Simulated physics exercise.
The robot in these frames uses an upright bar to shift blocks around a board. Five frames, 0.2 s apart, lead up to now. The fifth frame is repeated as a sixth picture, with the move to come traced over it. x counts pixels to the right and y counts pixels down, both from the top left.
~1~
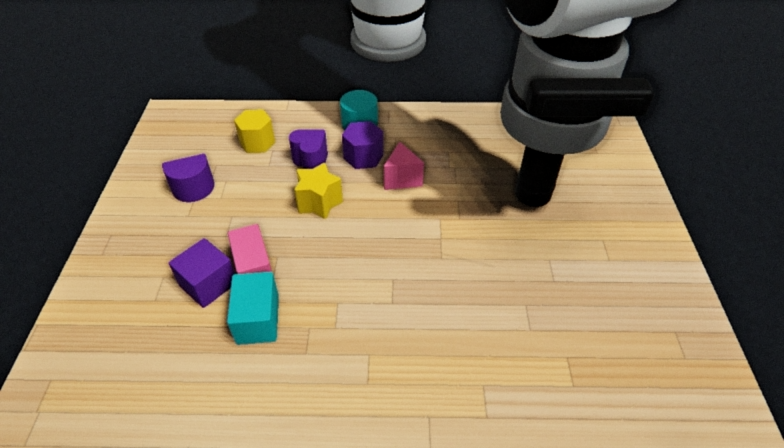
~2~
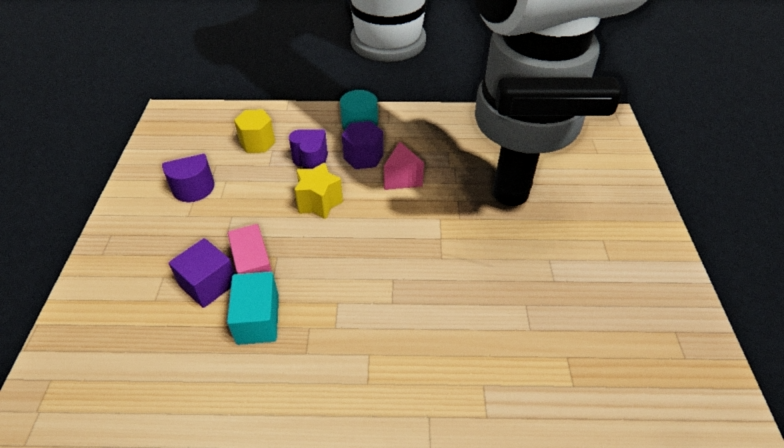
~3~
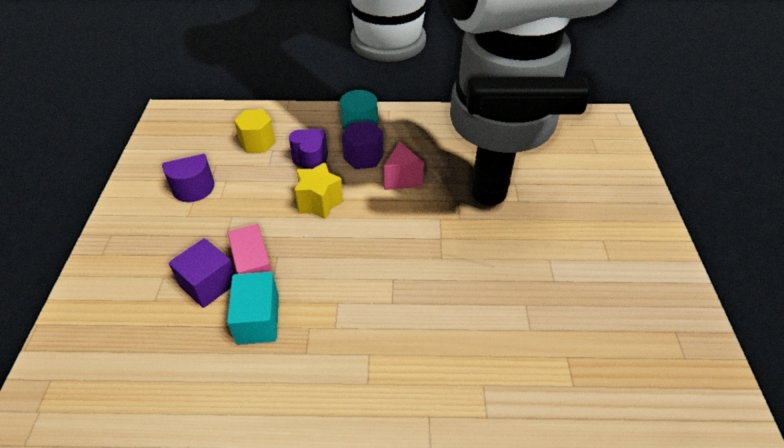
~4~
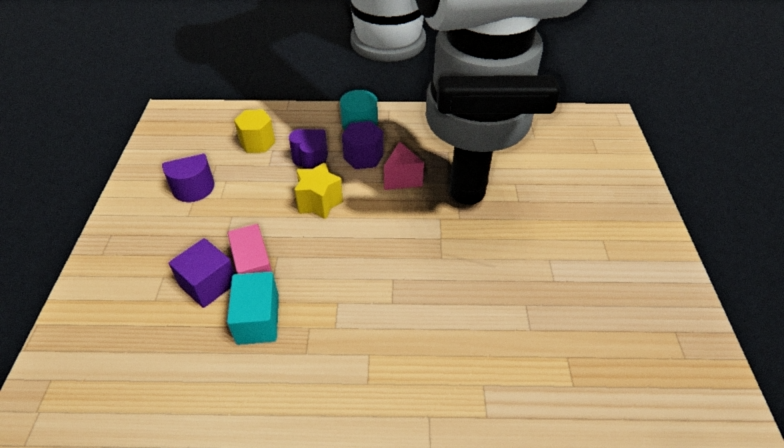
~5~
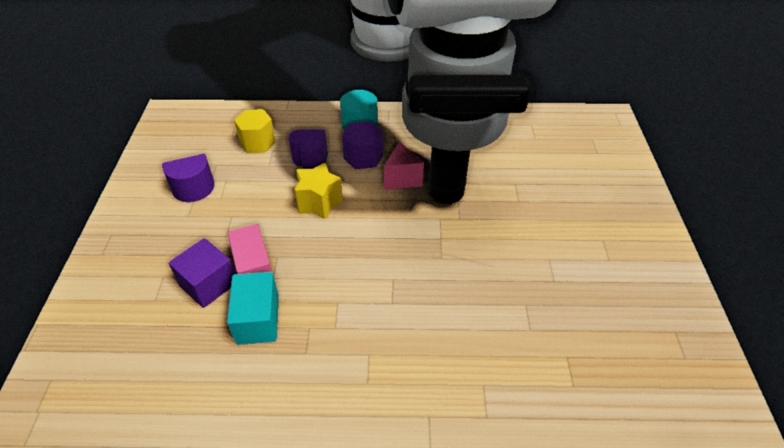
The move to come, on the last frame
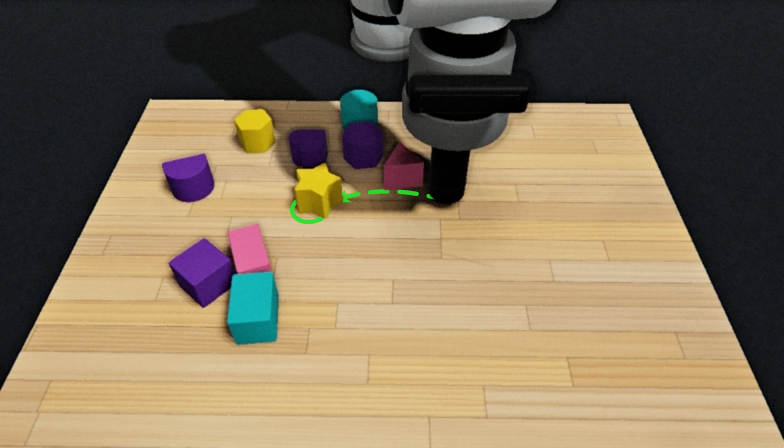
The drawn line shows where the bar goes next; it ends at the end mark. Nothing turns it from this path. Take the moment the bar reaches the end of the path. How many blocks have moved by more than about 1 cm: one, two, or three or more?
2.
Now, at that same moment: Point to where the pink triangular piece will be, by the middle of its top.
The answer is (387, 147).
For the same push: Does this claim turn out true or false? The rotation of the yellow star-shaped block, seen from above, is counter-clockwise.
That claim is false.
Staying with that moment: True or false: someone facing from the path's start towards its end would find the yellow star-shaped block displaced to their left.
Answer: True.
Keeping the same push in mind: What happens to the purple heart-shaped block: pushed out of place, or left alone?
The purple heart-shaped block will stay where it is.
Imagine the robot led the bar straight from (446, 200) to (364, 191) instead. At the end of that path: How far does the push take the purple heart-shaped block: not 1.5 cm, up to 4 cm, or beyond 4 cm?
That one ends up within 1.5 cm of where it is now.
The drawn path runs from (446, 200) through (400, 192) and (354, 195) to (310, 209).
The first path, step by step. One third of the way, bar (399, 184); pink triangular piece (391, 148).
Two thirds of the way, bar (353, 188); yellow star-shaped block (312, 179); pink triangular piece (387, 147).
At the end, bar (309, 201); purple heart-shaped block not moved; yellow star-shaped block (270, 192), turned 25° clockwise; purple six-sided block not moved; pink triangular piece (387, 147).
